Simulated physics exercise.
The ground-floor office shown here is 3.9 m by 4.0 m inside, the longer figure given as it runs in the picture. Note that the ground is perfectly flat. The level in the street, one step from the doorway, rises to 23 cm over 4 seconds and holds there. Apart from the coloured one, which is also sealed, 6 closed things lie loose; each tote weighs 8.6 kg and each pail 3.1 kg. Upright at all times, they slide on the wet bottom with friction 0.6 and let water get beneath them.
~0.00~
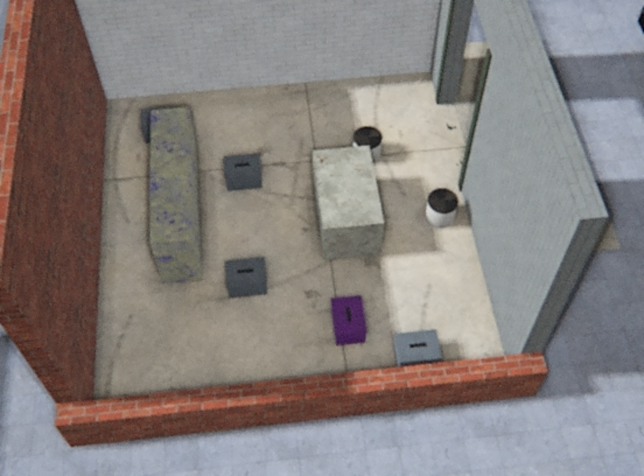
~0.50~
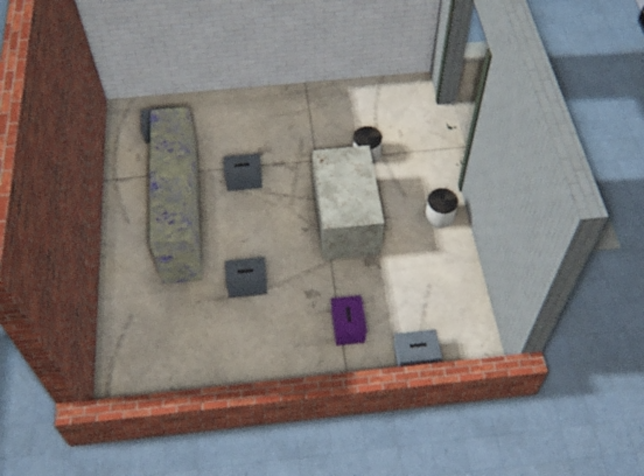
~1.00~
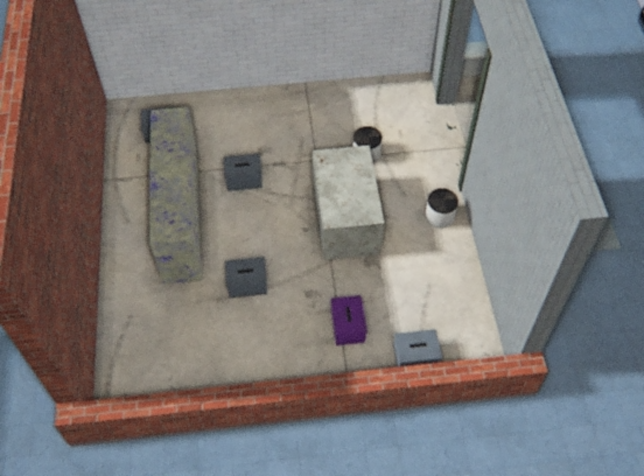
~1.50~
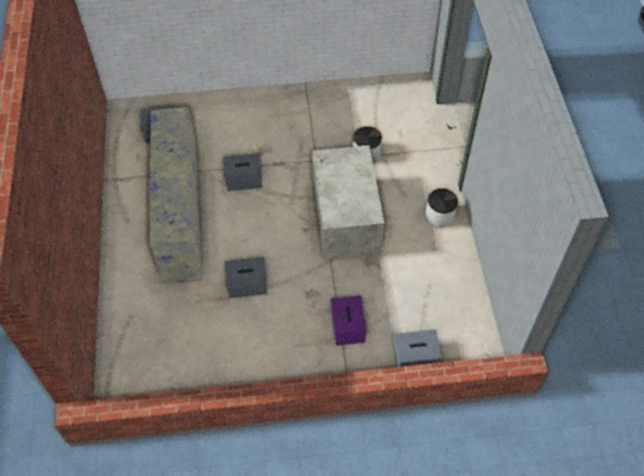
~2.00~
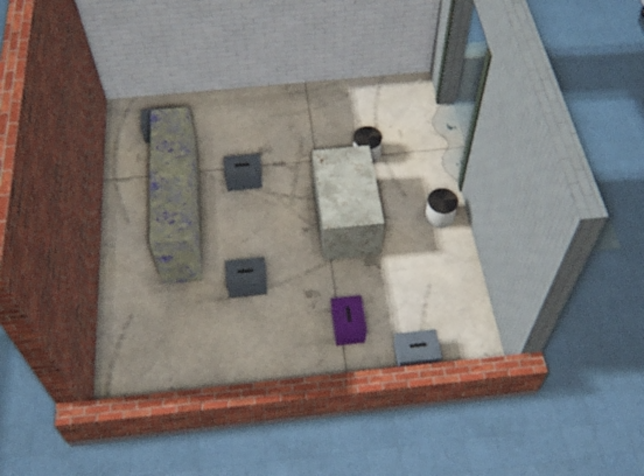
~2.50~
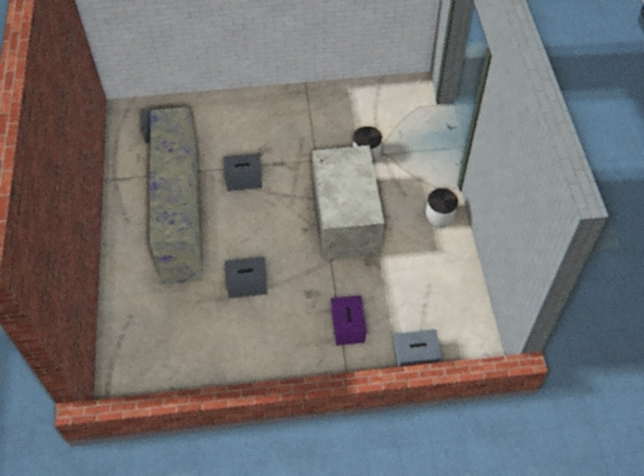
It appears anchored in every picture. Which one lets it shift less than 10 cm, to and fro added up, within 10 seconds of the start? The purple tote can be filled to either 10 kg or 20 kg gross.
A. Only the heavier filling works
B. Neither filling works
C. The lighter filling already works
Answer: C.
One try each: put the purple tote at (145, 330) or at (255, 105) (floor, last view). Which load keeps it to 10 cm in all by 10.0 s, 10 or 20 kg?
The first time the greater option is needed; the second time the greater option is needed.
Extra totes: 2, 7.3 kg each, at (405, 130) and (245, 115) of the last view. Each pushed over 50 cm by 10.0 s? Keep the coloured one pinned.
Respectively, exceeded and exceeded.
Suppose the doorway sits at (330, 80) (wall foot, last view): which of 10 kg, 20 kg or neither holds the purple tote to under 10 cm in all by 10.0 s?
Result: Heavier option only.
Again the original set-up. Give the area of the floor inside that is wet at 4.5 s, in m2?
Near 6.0 m2 in all.
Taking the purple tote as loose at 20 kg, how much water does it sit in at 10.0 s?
Something like 4 centimetres.
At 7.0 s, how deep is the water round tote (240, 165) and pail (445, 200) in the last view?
I'd estimate 6 cm for the first and 2 cm for the second.
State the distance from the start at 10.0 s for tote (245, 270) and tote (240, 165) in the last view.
In that order: 5 cm, 80 cm.
After 3.5 s the purple tote would be 0 cm from its start with 10 kg and 0 cm from its start with 20 kg; 0 cm of water round it then.
After 4.5 s the purple tote would be 0 cm from its start with 10 kg and 0 cm from its start with 20 kg; 0 cm of water round it then.
After 7.0 s the purple tote would be 0 cm from its start with 10 kg and 0 cm from its start with 20 kg; 3 cm of water round it then.
After 10.0 s the purple tote would be 0 cm from its start with 10 kg and 0 cm from its start with 20 kg; 4 cm of water round it then.
